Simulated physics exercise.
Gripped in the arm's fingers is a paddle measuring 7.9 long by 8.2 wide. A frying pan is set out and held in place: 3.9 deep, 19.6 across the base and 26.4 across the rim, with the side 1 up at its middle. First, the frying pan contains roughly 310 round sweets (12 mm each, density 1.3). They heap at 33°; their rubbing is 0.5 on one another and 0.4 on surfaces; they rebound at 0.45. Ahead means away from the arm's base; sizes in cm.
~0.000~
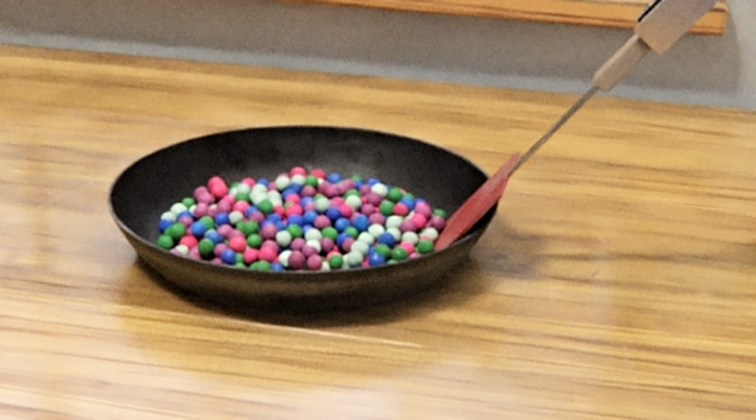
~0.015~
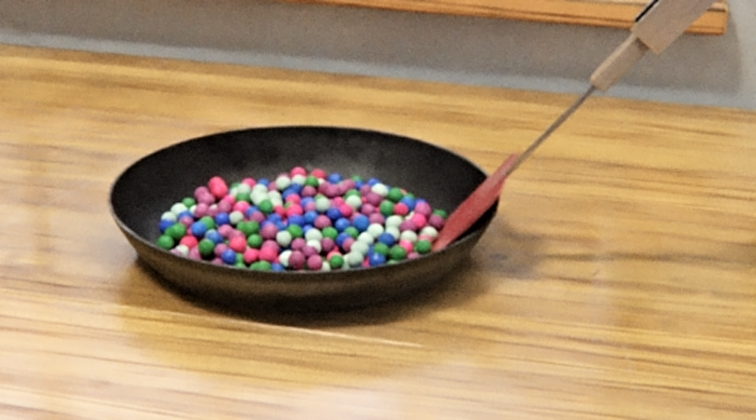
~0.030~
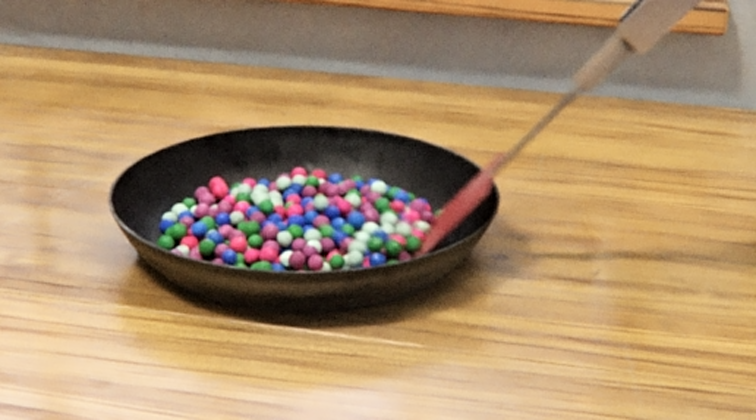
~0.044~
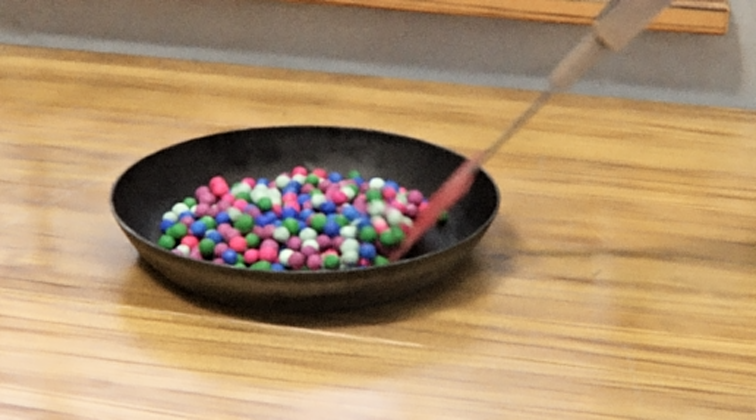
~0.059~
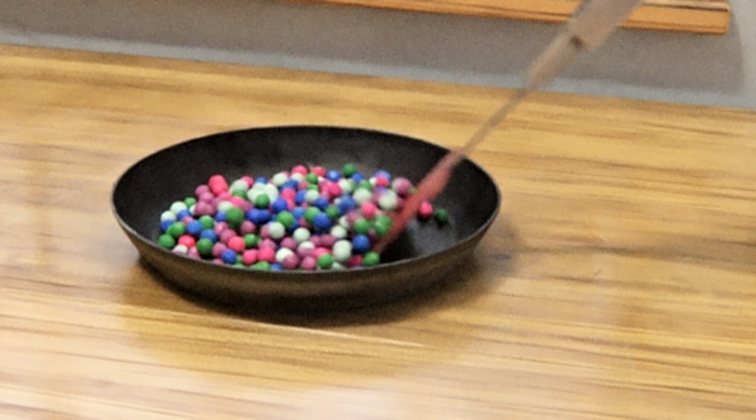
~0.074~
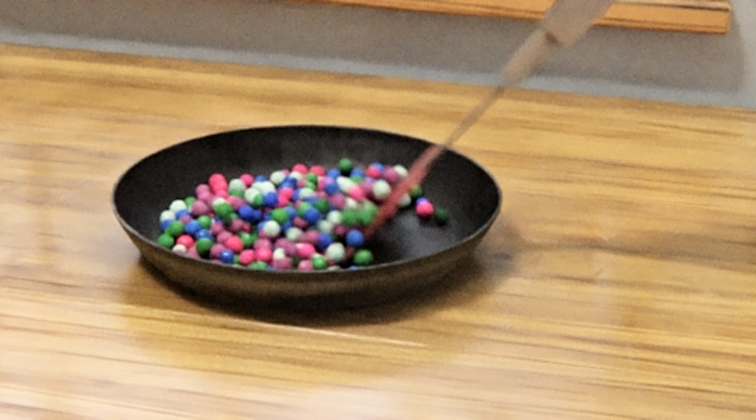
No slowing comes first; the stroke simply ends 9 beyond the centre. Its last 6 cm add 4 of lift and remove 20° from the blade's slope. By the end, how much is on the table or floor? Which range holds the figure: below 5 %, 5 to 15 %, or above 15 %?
The figure lies above 15 %.
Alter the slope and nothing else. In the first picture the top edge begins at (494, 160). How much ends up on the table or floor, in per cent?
Roughly 20 percent ends on the table or floor.
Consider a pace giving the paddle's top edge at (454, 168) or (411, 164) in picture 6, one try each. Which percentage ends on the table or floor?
Try one roughly 10 per cent; try two roughly 20 per cent.
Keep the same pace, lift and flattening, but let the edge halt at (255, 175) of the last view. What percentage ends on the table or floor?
Something near 10 in a hundred.
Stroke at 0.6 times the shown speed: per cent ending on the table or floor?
Roughly 10 percent ends on the table or floor.
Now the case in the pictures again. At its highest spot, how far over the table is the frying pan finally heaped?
Close to 4.0 centimetres high.
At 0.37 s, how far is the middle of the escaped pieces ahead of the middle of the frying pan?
Distance ahead of centre: Approx. 24 cm.
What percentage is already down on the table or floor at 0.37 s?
It is near 20 percent.
After 0.11 s, sloping 51°, highest piece 7 above the table; 314 in the frying pan.
After 0.15 s, sloping 45°, highest piece 8 above the table; 314 in the frying pan.
After 0.37 s, sloping 31°, highest piece 13 above the table; 244 in the frying pan, 67 on the table or floor, 3 on the blade or in flight.
After 1.42 s, sloping 31°, highest piece 4 above the table; 244 in the frying pan, 70 on the table or floor.
In the end, 244 in the frying pan, 70 on the table or floor. That is 22 % on the table or floor.
